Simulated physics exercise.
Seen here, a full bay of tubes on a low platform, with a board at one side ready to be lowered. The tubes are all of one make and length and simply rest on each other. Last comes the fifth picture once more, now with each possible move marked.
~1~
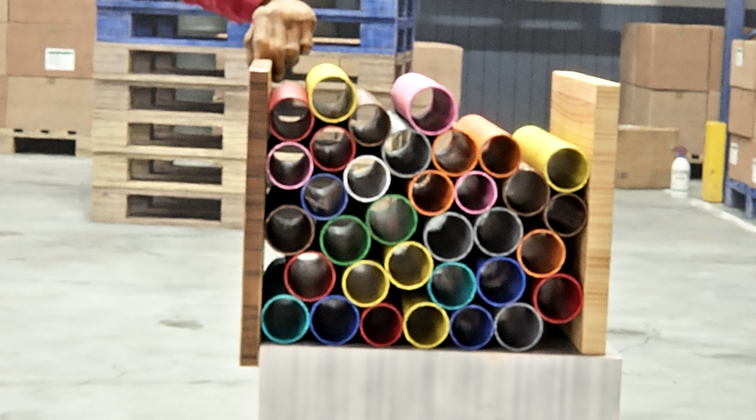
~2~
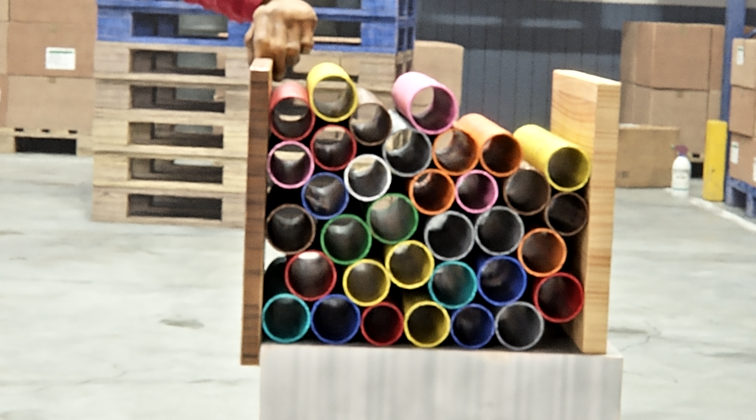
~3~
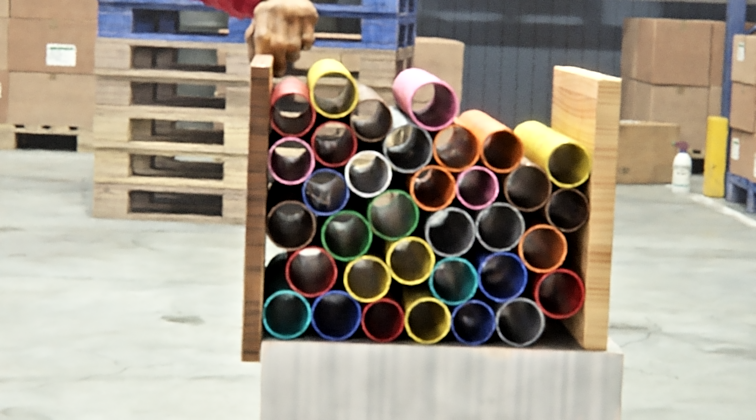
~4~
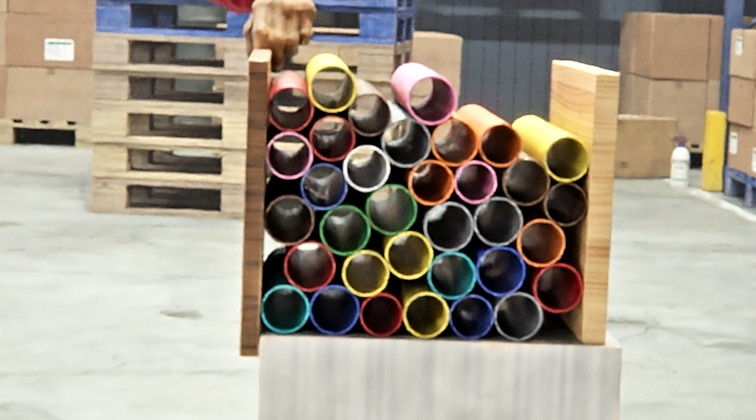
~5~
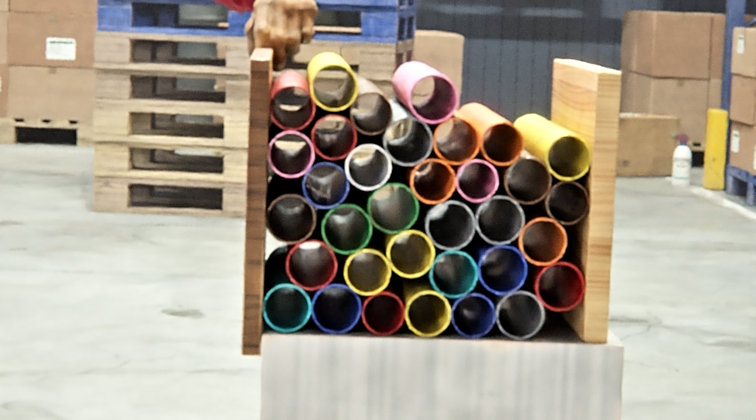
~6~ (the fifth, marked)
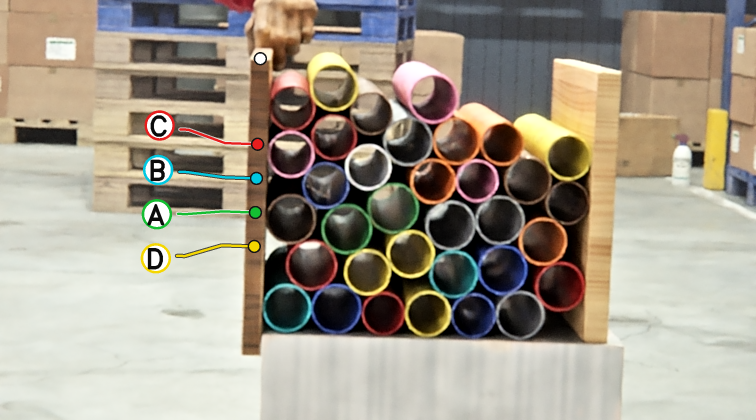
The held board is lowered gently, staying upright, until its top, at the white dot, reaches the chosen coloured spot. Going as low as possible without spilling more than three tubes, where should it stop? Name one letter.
Mark B is as low as it can go.
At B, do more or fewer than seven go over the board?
At B, fewer than seven.
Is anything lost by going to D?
Yes, at D.
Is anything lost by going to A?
At A: Yes.
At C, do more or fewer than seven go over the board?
Fewer than seven.
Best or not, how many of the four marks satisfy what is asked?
Two of them.
On the marked copy, A at (255, 212); B at (256, 178); C at (257, 144); D at (254, 246); the white dot at (260, 59).
With B. Early on, top of the board (269, 116).
Further on, top of the board (267, 178).
At the end, top of the board (267, 178), one out over the board.
As for the rest, A more than three out over the board; C none out over the board; D more than three out over the board.
